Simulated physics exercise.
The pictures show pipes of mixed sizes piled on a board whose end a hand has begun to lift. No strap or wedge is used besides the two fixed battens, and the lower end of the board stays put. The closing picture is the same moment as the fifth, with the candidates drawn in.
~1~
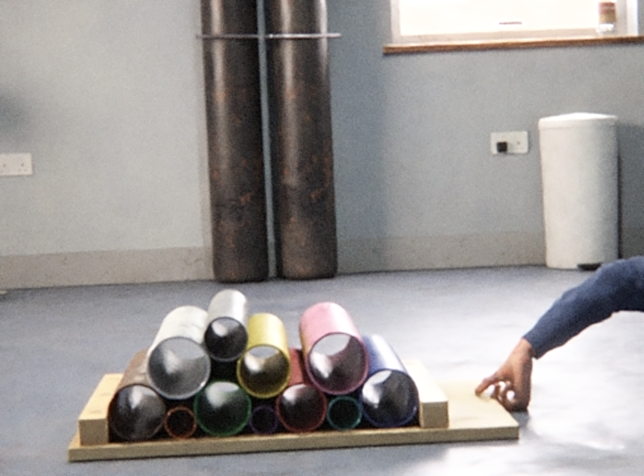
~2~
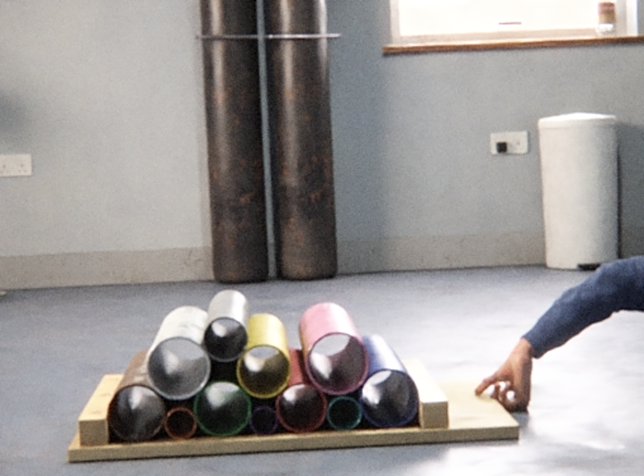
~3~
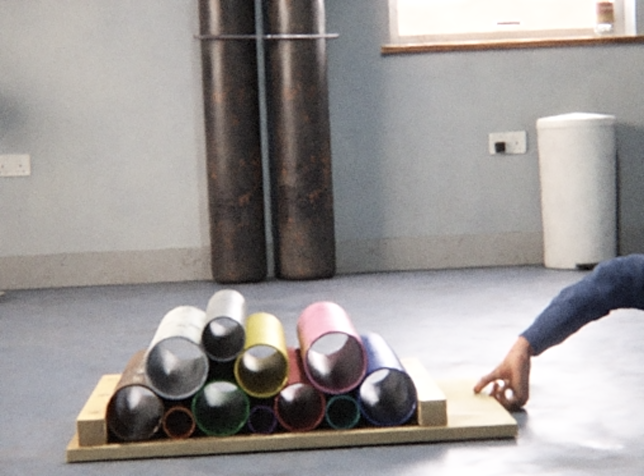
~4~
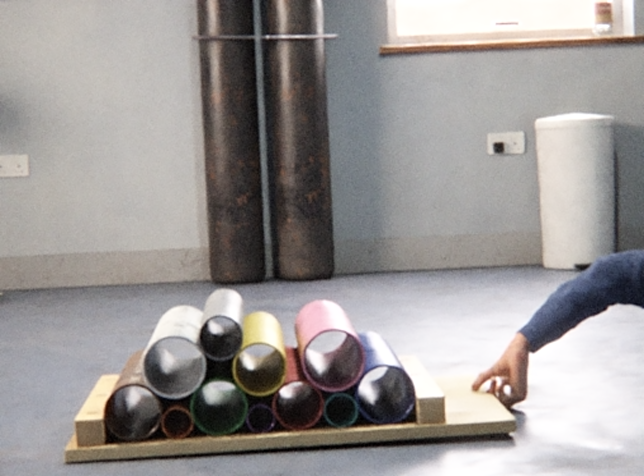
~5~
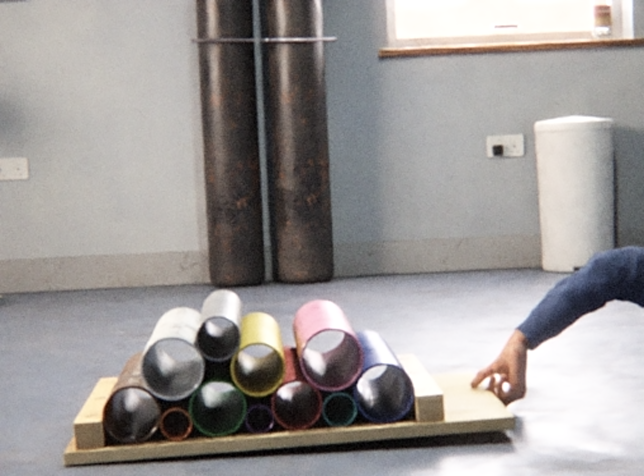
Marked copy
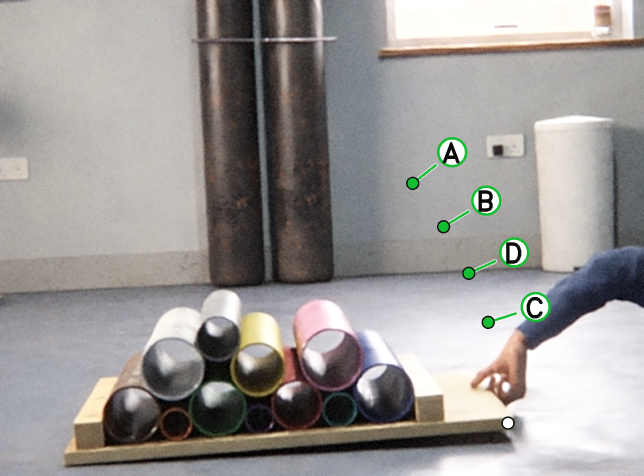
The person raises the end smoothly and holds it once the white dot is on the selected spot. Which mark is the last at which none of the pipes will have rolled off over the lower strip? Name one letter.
No higher than A.
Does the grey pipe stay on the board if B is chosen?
Yes.
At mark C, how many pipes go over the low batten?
With C, none.
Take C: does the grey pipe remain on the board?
Yes.
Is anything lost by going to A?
At A: No.
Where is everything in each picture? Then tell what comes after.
In the first frame, orange pipe (181, 423); green pipe (223, 408); purple pipe (264, 420).
In the second frame, purple pipe (264, 421); red pipe (302, 407).
In the third frame, board (289, 403); turquoise pipe (343, 412); blue pipe (388, 397); white pipe (176, 367).
In the fourth frame, board (288, 402); brown pipe (133, 412); orange pipe (177, 423).
In the fifth frame, board (286, 402); brown pipe (131, 415); orange pipe (176, 424).
On the copy, A at (413, 183); B at (444, 227); C at (488, 323); D at (469, 273); the white dot at (508, 423).
On A. First, board at 20°.
Then, board at 36°.
Finally, board at 36°, none over the low batten.
By contrast, B none over the low batten; C none over the low batten; D none over the low batten.
